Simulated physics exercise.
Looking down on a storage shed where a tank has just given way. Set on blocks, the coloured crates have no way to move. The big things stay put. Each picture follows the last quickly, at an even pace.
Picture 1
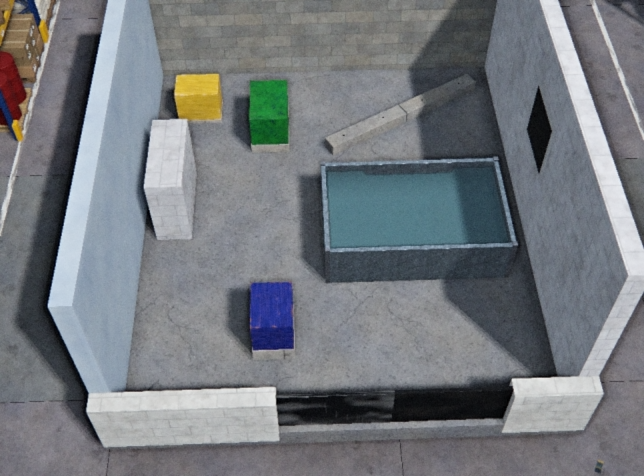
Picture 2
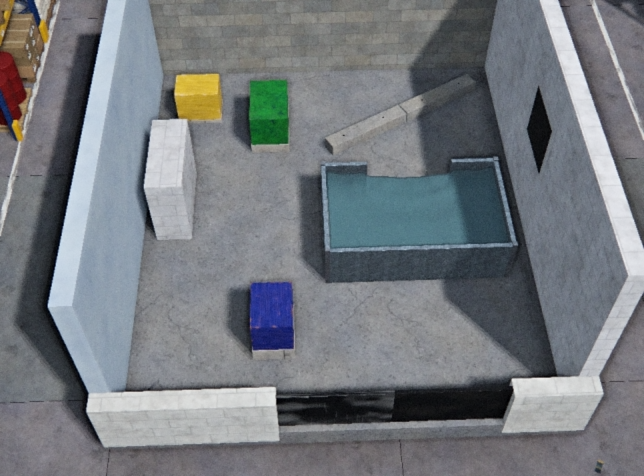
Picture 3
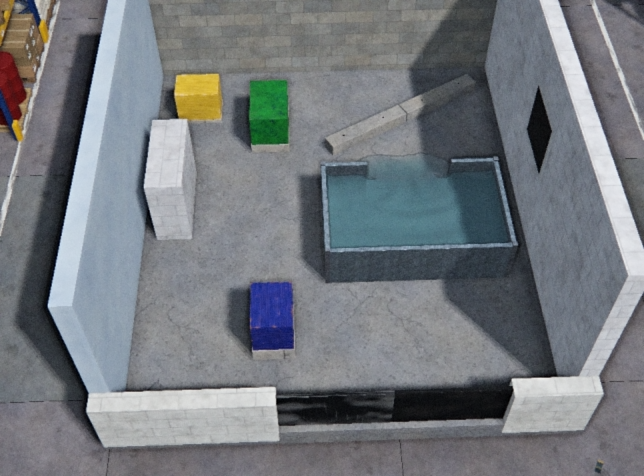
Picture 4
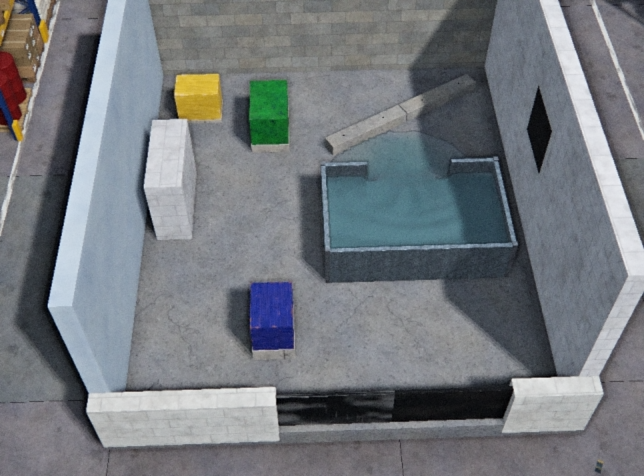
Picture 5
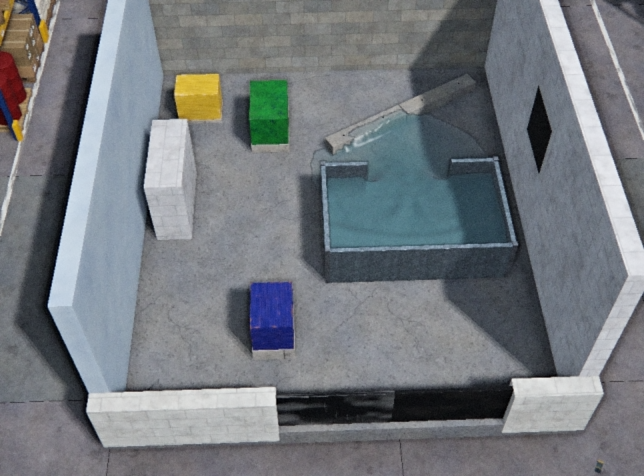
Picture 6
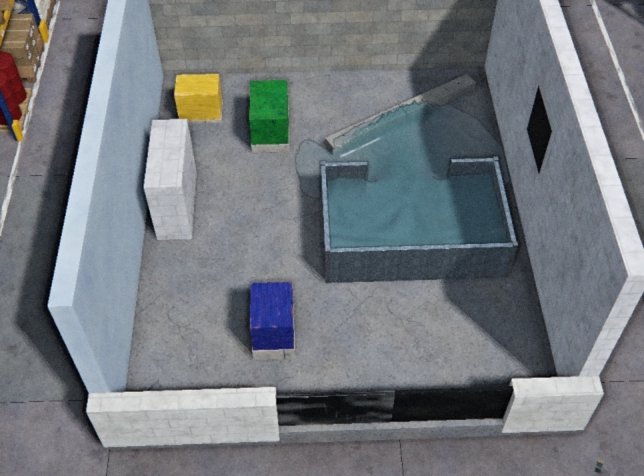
Water pours from a gap in the tank's far side and spreads around the pale beam.
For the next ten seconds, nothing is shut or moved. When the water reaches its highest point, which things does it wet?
At the peak: The green crate gets wet; the blue crate stays dry; the yellow crate gets wet.
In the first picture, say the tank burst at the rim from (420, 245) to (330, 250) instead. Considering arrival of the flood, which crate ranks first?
That would be the blue-painted one.
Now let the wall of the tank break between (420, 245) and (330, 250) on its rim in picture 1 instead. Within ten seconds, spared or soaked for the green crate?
Green is not reached.
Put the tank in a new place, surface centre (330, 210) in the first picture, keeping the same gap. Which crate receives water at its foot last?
My pick is the one in blue.
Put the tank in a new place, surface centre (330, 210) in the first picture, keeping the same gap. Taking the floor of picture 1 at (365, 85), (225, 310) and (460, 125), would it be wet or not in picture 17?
Results in order - swamped, left untouched, swamped.
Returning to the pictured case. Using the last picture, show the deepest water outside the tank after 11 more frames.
At about (478, 72).
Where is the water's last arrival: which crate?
The one in blue comes last.
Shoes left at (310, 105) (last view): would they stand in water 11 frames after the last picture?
Answer: Flooding.
A moment on, water covers 25 % of the floor; the green crate water round its plinth, the blue crate not reached, the yellow crate not reached.
Next, water covers 40 % of the floor; the green crate water round its plinth, the blue crate not reached, the yellow crate not reached.
Then, water covers 55 % of the floor; the green crate water round its plinth, the blue crate not reached, the yellow crate water round its plinth.
Later, water covers 85 % of the floor; the green crate water round its plinth, the blue crate water round its plinth, the yellow crate water round its plinth.
In the end, water covers 95 % of the floor; the green crate was topped, the blue crate stayed above the water, the yellow crate was topped.
